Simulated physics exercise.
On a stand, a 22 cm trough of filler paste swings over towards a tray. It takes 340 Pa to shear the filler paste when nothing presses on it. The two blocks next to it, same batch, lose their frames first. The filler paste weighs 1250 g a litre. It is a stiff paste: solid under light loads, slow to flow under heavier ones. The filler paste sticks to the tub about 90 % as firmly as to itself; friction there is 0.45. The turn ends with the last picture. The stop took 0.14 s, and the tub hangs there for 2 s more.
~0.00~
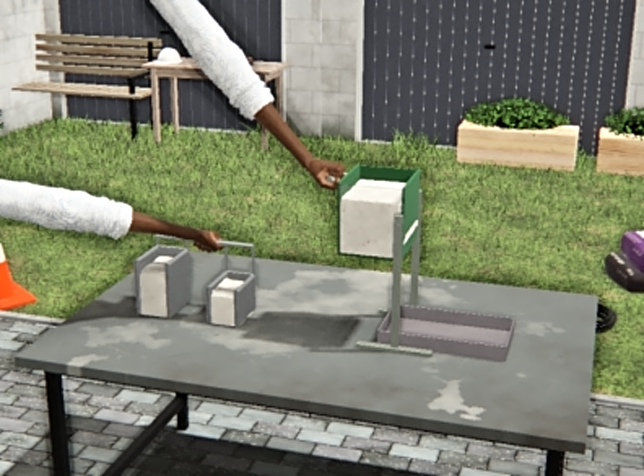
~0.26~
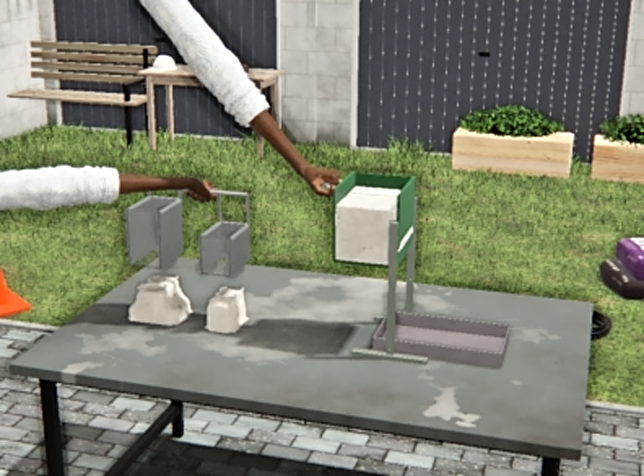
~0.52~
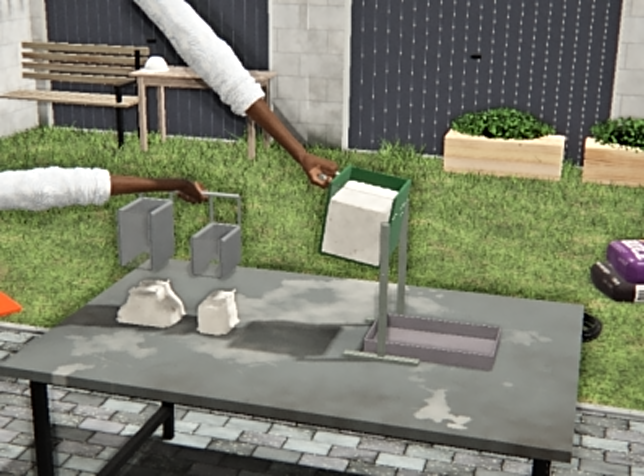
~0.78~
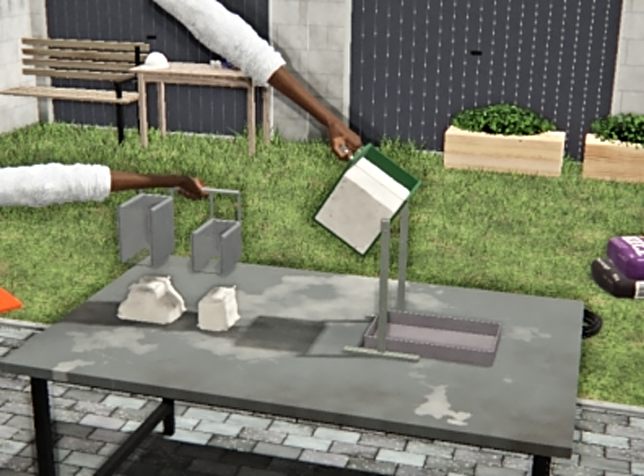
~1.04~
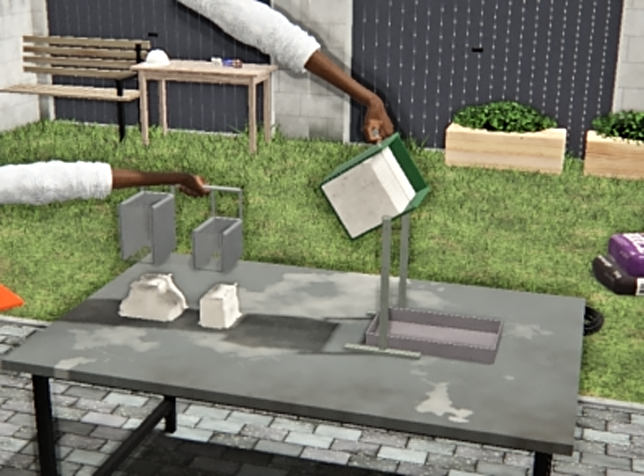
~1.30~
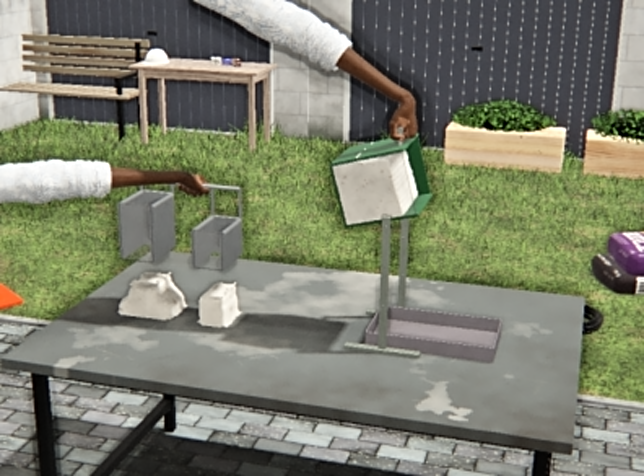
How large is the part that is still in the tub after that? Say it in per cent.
Expect roughly 100 %.
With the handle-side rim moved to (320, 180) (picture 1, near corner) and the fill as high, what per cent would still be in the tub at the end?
It would be near 65 %.
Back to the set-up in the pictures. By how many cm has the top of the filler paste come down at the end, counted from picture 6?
About 2 cm.
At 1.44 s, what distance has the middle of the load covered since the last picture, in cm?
About 1 cm.
By 1.44 s, the tub is at 75 degrees and holds 100 %.
By 1.61 s, the tub is at 75 degrees and holds 100 %.
By 1.78 s, the tub is at 75 degrees and holds 100 %.
By 1.95 s, the tub is at 75 degrees and holds 100 %.
By 3.30 s, at the end, the tub is at 75 degrees and holds 100 %.
